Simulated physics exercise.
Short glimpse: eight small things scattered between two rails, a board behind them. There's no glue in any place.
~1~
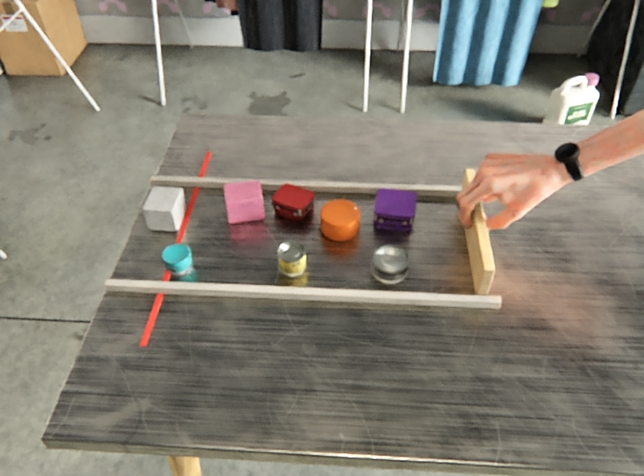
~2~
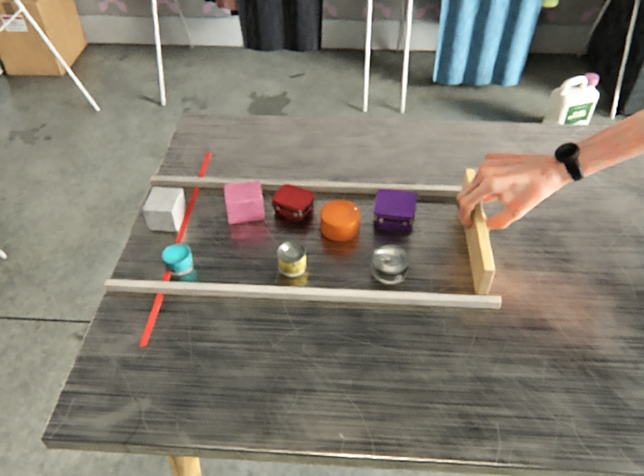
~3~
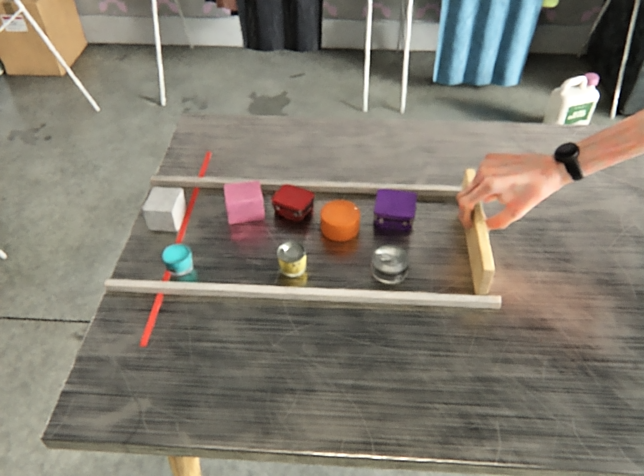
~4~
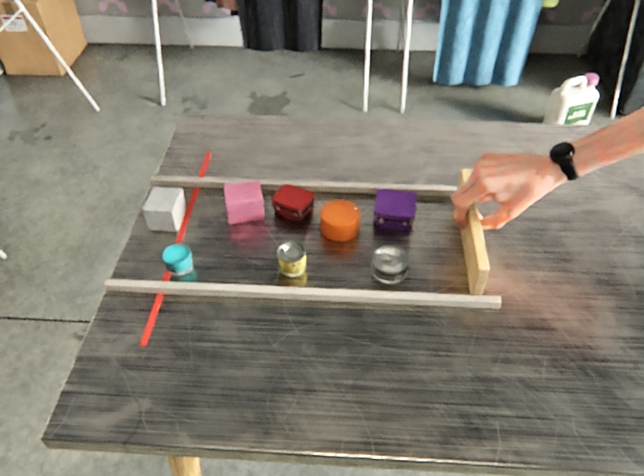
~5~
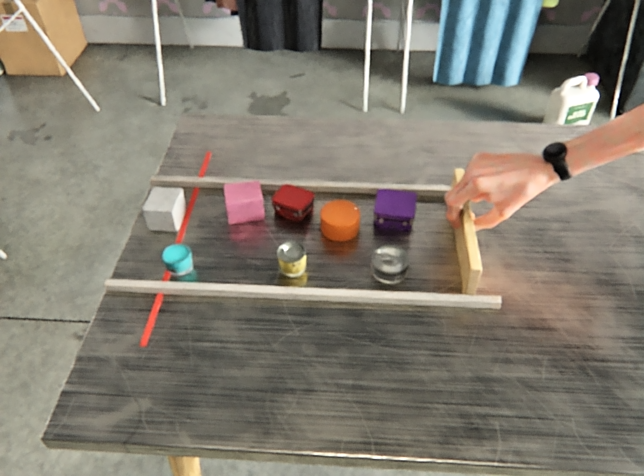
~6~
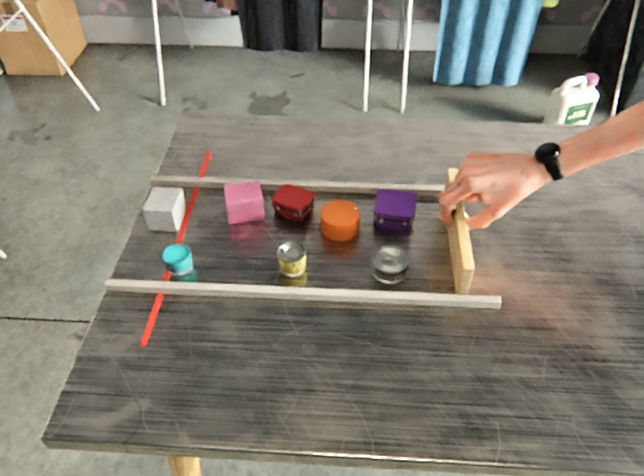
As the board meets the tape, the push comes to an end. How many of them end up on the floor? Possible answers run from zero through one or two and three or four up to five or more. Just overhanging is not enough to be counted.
It ends with three or four gone from the table.
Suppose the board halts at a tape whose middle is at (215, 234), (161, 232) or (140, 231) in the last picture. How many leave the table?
1, 5, 8.
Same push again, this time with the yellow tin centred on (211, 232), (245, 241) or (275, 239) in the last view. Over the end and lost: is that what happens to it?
Each try in turn, the yellow tin is safe, then is safe, then is safe.
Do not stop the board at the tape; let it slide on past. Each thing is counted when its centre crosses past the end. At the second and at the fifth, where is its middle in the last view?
Earlier crossing: About (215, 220); later crossing: About (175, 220).
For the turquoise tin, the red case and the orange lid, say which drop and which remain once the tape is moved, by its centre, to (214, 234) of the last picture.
Note: Turquoise tin remains; red case remains; orange lid remains.
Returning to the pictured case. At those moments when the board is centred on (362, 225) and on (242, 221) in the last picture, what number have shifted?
That makes 4 at the first spot and 8 at the second.
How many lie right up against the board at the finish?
2.
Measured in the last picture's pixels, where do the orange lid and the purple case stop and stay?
Roughly (142, 226), and the other roughly (170, 202).
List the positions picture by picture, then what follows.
White block (165, 209); turquoise tin (178, 259); pink block (244, 202); board (475, 230); tape (181, 233), in the first picture.
Turquoise tin (178, 259); orange lid (340, 220), in the second picture.
Pink block (244, 202); grey pot (390, 264), in the third picture.
White block (165, 209); yellow tin (292, 259), in the fourth picture.
Turquoise tin (178, 259); red case (294, 203), in the fifth picture.
White block (165, 209); turquoise tin (178, 259); pink block (244, 202); board (457, 229); tape (181, 233), in the sixth picture.
Early on, none off yet; white block at rest near (165, 209); turquoise tin at rest near (178, 259); pink block at rest near (244, 202).
Finally, the number that fall off is three or four; lost, pink block, turquoise tin and white block.
